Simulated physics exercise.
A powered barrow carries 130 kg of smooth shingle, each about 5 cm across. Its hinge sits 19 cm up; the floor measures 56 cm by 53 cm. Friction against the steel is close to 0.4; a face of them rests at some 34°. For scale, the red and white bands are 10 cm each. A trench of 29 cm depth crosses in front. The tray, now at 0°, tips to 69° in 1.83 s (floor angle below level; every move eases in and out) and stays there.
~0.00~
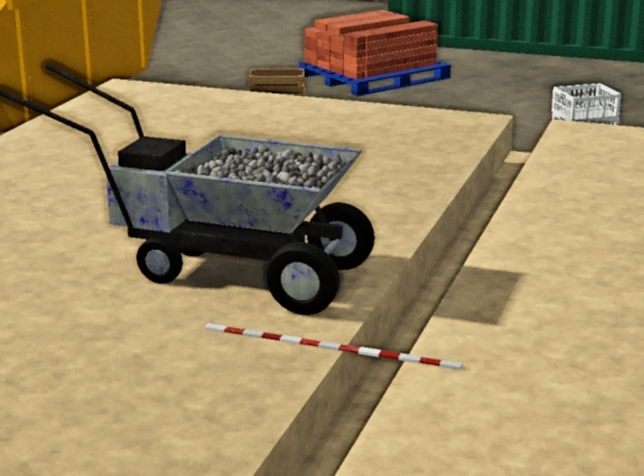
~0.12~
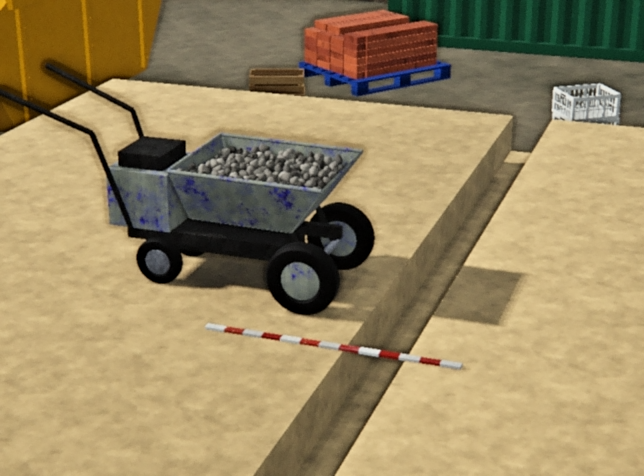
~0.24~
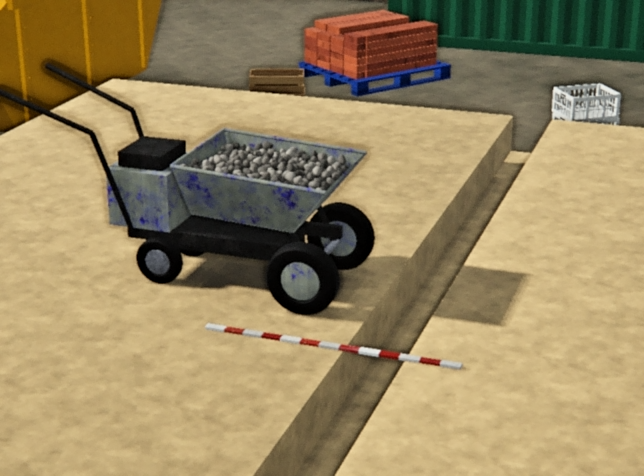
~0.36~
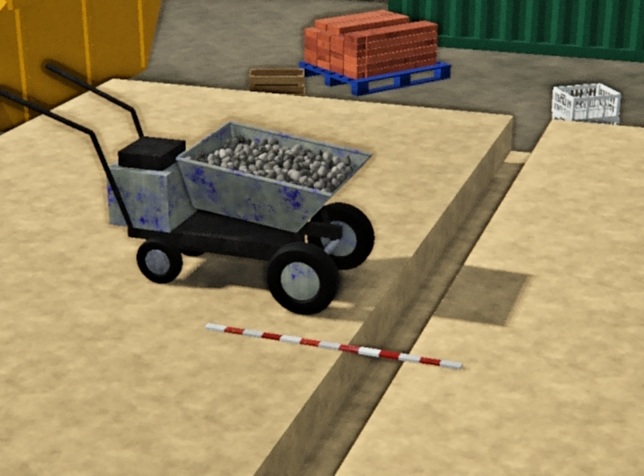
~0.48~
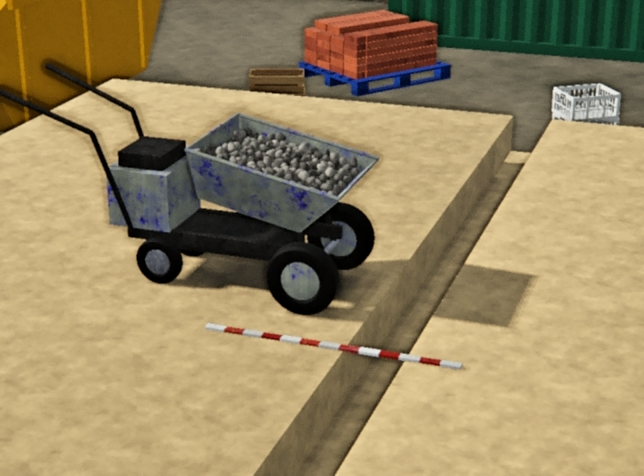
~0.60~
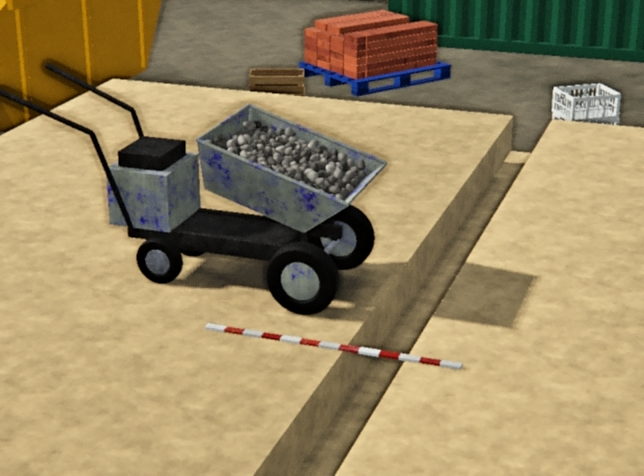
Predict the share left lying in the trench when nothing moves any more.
Close to 44 in a hundred.
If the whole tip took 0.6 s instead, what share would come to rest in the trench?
Then about 25 per cent.
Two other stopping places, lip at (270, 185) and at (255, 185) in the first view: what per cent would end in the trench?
First some 100, then 90 per cent.
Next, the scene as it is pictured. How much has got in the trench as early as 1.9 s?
About 10 per cent by then.
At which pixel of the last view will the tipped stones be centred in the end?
Around (454, 304).
After 1.4 s the floor is at 58°; 98 % in the tray, 2 % in the trench; the foremost stones are at (428, 246).
After 1.9 s the floor is at 69°; 44 % in the tray, 12 % in the trench, 43 % past the trench; the foremost stones are at (541, 335).
After 2.3 s the floor is at 69°; 20 % in the tray, 23 % in the trench, 57 % past the trench; the foremost stones are at (604, 343).
After 4.2 s the floor is at 69°; 0 % in the tray, 44 % in the trench, 56 % past the trench; the foremost stones are at (634, 334).
